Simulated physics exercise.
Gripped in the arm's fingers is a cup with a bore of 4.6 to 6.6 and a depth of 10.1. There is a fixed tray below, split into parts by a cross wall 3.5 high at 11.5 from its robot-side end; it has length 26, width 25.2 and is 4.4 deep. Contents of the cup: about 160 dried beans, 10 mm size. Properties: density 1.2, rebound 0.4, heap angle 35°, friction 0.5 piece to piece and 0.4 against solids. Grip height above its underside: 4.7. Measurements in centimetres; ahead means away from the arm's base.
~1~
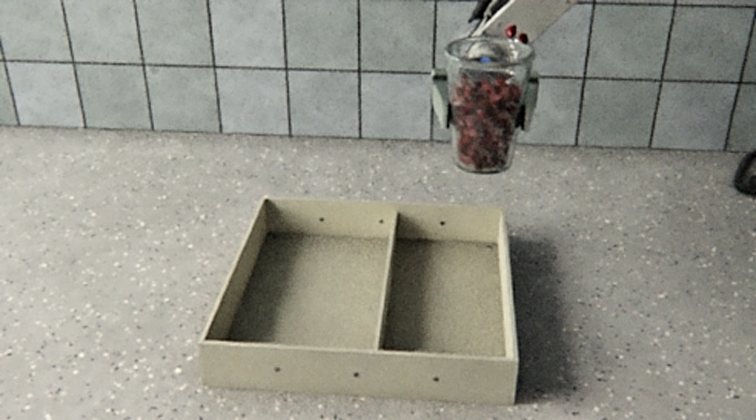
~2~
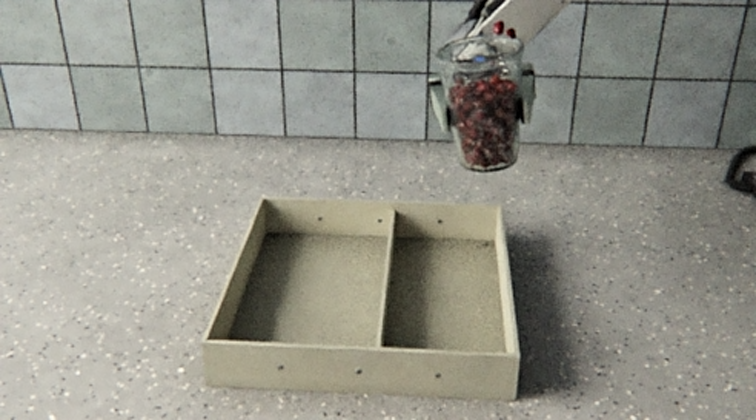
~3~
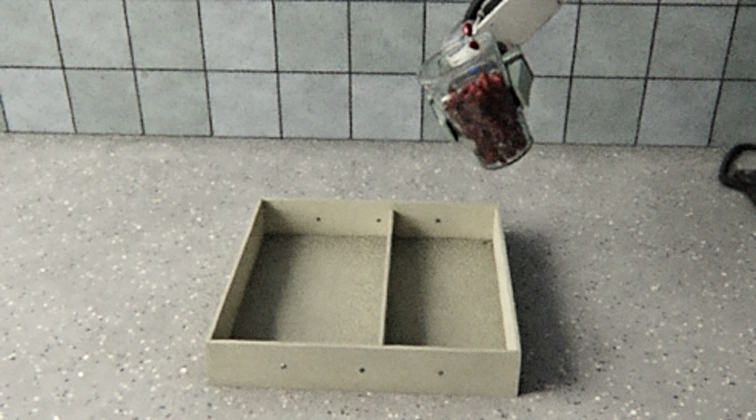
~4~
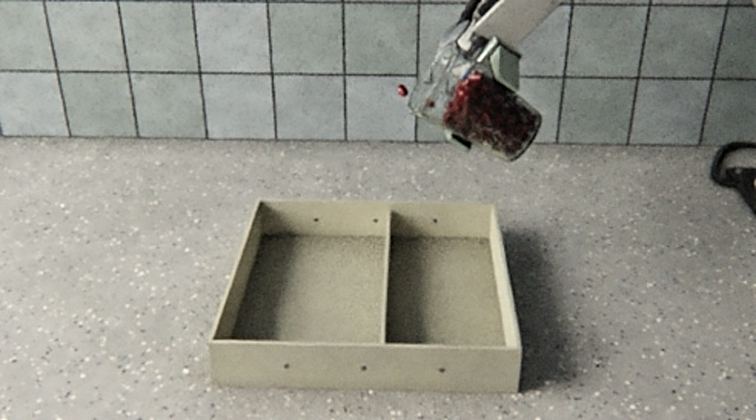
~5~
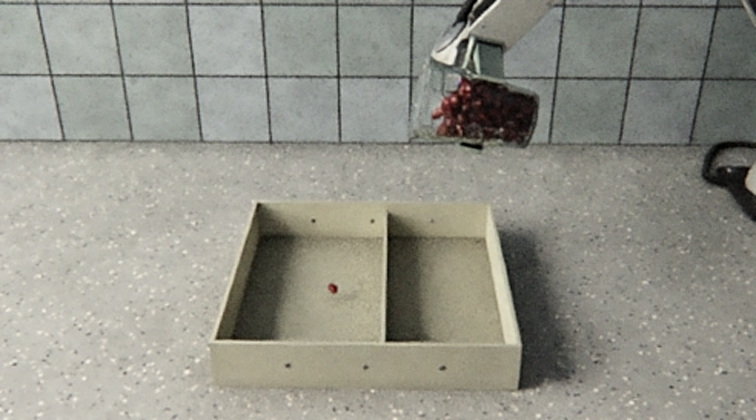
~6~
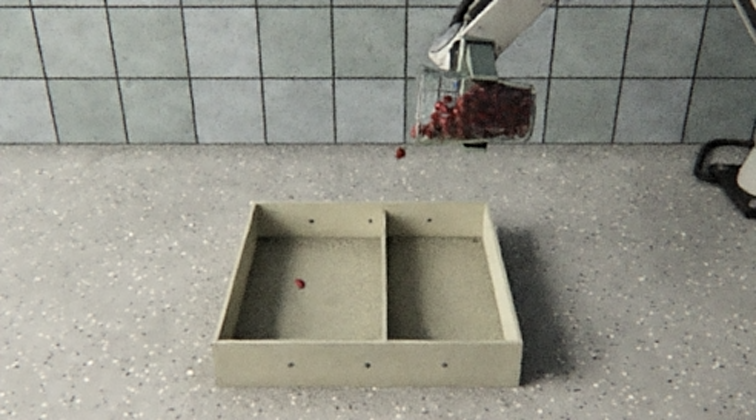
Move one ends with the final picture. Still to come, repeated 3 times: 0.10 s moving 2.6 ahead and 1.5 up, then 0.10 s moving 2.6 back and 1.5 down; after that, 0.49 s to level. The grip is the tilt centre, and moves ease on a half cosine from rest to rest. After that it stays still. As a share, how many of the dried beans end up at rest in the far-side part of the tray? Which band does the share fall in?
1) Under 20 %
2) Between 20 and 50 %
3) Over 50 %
3.
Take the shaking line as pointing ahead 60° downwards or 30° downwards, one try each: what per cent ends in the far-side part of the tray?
Near 15 and 40 percent respectively.
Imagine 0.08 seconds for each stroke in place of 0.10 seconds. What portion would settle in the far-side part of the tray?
It would come to roughly 100 %.
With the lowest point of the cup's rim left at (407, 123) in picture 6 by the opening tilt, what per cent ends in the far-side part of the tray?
Around 50 per cent of it.
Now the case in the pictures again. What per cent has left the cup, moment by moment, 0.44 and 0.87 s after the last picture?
At the first time about 75 per cent, at the second about 90 per cent.
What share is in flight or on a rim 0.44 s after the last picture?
It amounts to roughly 27 in a hundred.
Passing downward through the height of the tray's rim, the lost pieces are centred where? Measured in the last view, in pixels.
About at (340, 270).
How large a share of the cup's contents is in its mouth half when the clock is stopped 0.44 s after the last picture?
Something like 85 percent sits in that half.
Then, 0.44 s later, tilted 86° forward, highest piece 21 above the table; 76 in the far-side part, 43 in the cup, 2 in the robot-side part, 44 in flight or on a rim.
Then, 0.87 s later, tilted 36° forward, highest piece 24 above the table; 142 in the far-side part, 14 in the cup, 9 in the robot-side part.
Then, 1.29 s later, level, highest piece 18 above the table; 142 in the far-side part, 14 in the cup, 9 in the robot-side part.
Then, 2.34 s later, level, highest piece 18 above the table; 142 in the far-side part, 14 in the cup, 9 in the robot-side part.
At rest, 142 in the far-side part, 14 in the cup, 9 in the robot-side part. That is 86 % in the far-side part of the tray.
